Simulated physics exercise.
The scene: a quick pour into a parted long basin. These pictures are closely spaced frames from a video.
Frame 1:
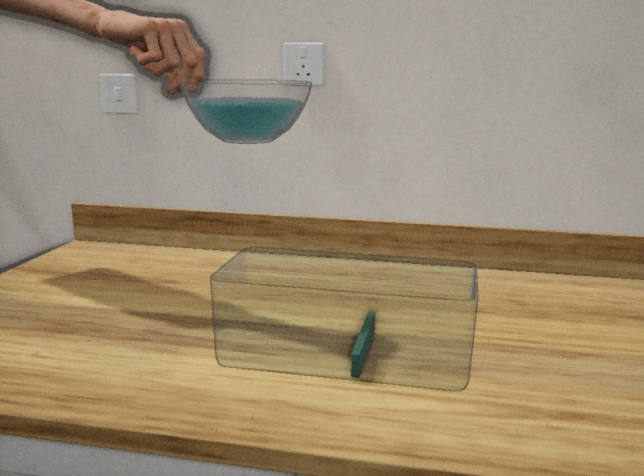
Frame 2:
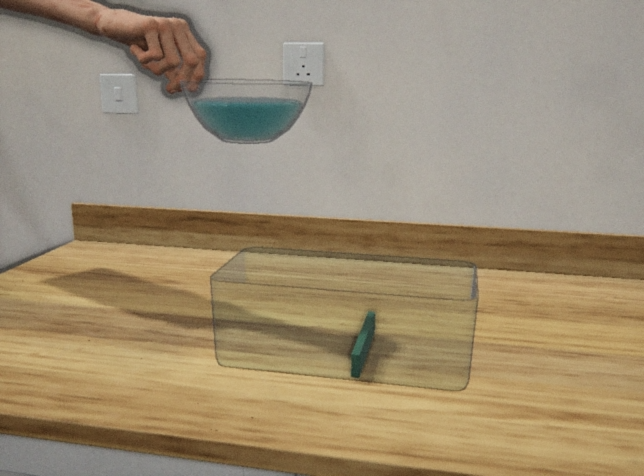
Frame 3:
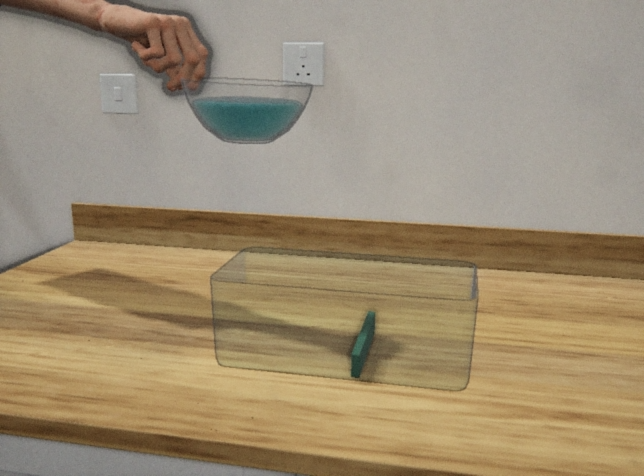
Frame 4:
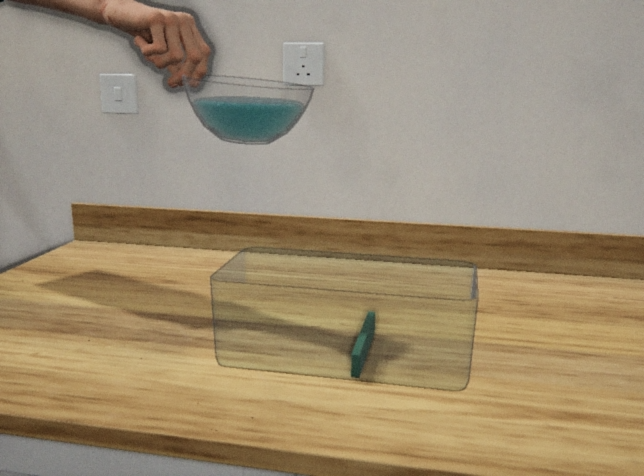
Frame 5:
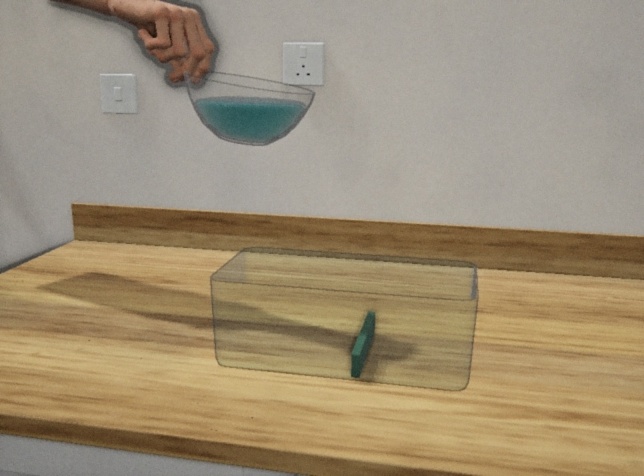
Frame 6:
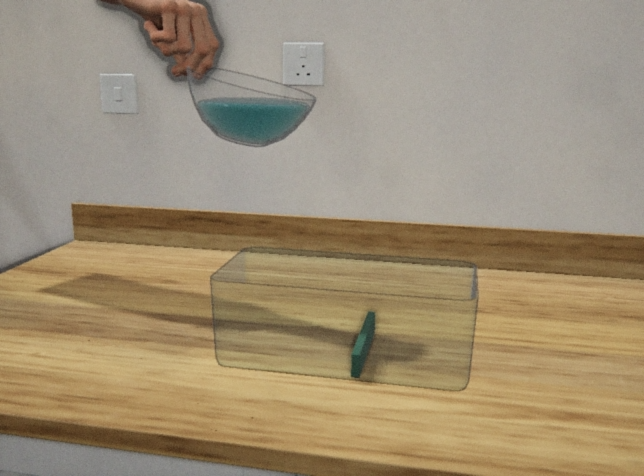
We see a hand holding a clear bowl of teal liquid above a long transparent basin with a small dark green divider on a wooden counter; the hand gradually tilts the bowl slightly to the right, its left side rising.
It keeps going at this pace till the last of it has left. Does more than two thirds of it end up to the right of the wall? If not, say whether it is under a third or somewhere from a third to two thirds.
No, a third to two thirds does.
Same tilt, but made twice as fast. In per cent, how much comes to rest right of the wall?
Something like 35 in a hundred.
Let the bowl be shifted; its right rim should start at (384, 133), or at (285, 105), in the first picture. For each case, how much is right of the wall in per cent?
Estimate, in order: 90 and 10 per cent.
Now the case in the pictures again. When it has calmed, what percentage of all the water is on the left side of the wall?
50 % or thereabouts.
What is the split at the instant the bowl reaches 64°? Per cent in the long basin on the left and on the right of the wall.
Left: Roughly 5 %; right: Roughly 5 %.
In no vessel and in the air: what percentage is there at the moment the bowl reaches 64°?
It's close to 40 percent.
A moment on, the bowl is tipped part way and 46 per cent is still to pour, 7 is left of the wall and 7 right of it.
Next, the bowl is tipped on its side and 0 per cent is still to pour, 42 is left of the wall and 48 right of it.
Then the bowl is tipped right over and 0 per cent is still to pour, 49 is left of the wall and 50 right of it.
Later the bowl is tipped right over and 0 per cent is still to pour, 49 is left of the wall and 50 right of it.
At rest 49 per cent lies left of the wall, 50 right of it and 1 outside.
